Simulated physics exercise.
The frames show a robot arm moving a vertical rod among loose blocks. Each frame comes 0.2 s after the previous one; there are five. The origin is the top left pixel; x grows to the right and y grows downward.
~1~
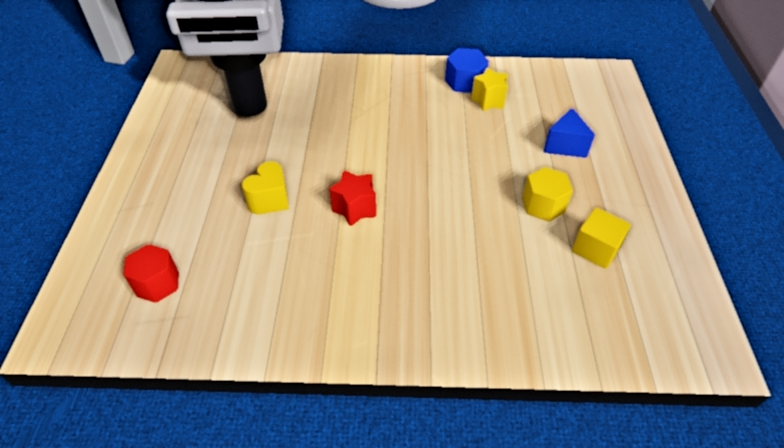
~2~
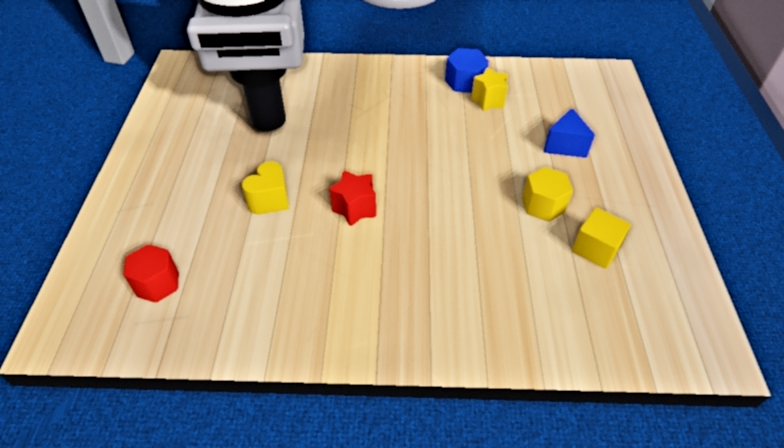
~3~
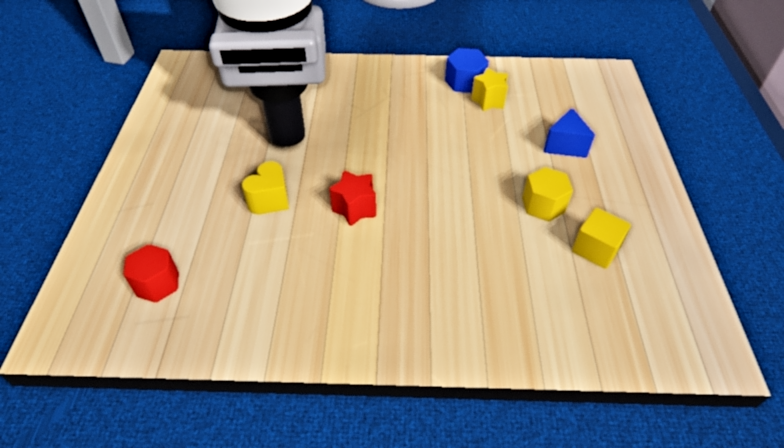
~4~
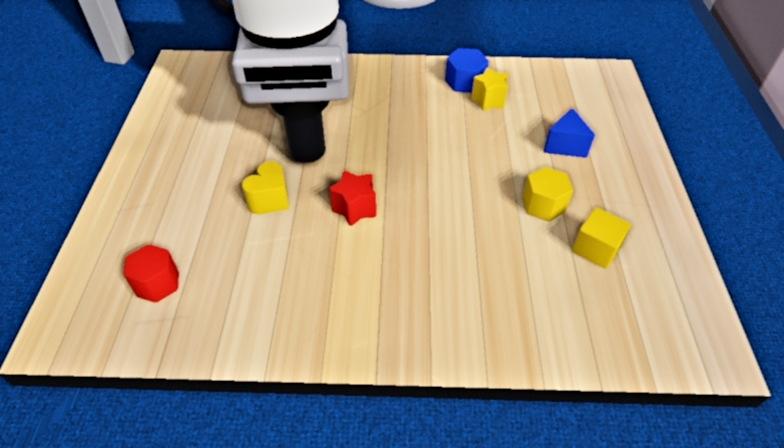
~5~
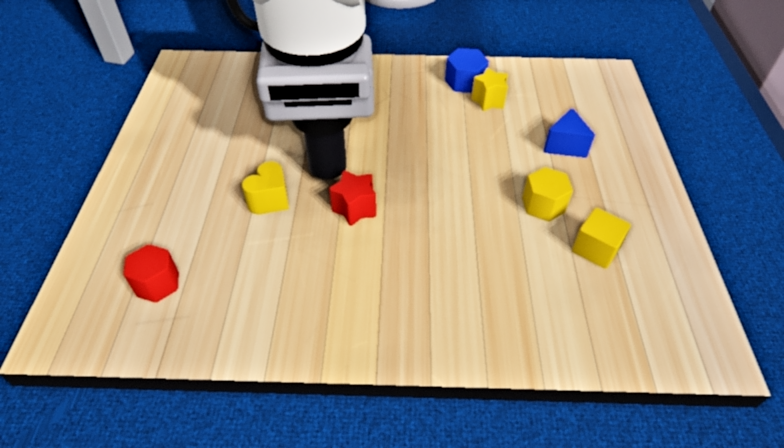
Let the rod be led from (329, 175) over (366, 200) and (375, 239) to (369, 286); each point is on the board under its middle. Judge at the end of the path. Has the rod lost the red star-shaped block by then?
No, I don't think so.
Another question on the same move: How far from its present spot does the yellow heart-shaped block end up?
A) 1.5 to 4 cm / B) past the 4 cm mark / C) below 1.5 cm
That would be C.
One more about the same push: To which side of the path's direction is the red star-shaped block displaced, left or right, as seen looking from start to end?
Toward the right.
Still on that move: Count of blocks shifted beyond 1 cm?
It moves one block.
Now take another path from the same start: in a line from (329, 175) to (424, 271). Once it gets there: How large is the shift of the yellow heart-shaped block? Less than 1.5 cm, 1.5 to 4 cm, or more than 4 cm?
Ends under 1.5 cm away.
What follows on the original path. One third of the way, rod at (366, 192); red star-shaped block at (369, 210), turned 35° clockwise.
Two thirds of the way, rod at (374, 232); red star-shaped block at (365, 249), turned 75° clockwise.
At the end, rod at (369, 278); yellow heart-shaped block unmoved; red star-shaped block at (358, 299), turned 75° clockwise.
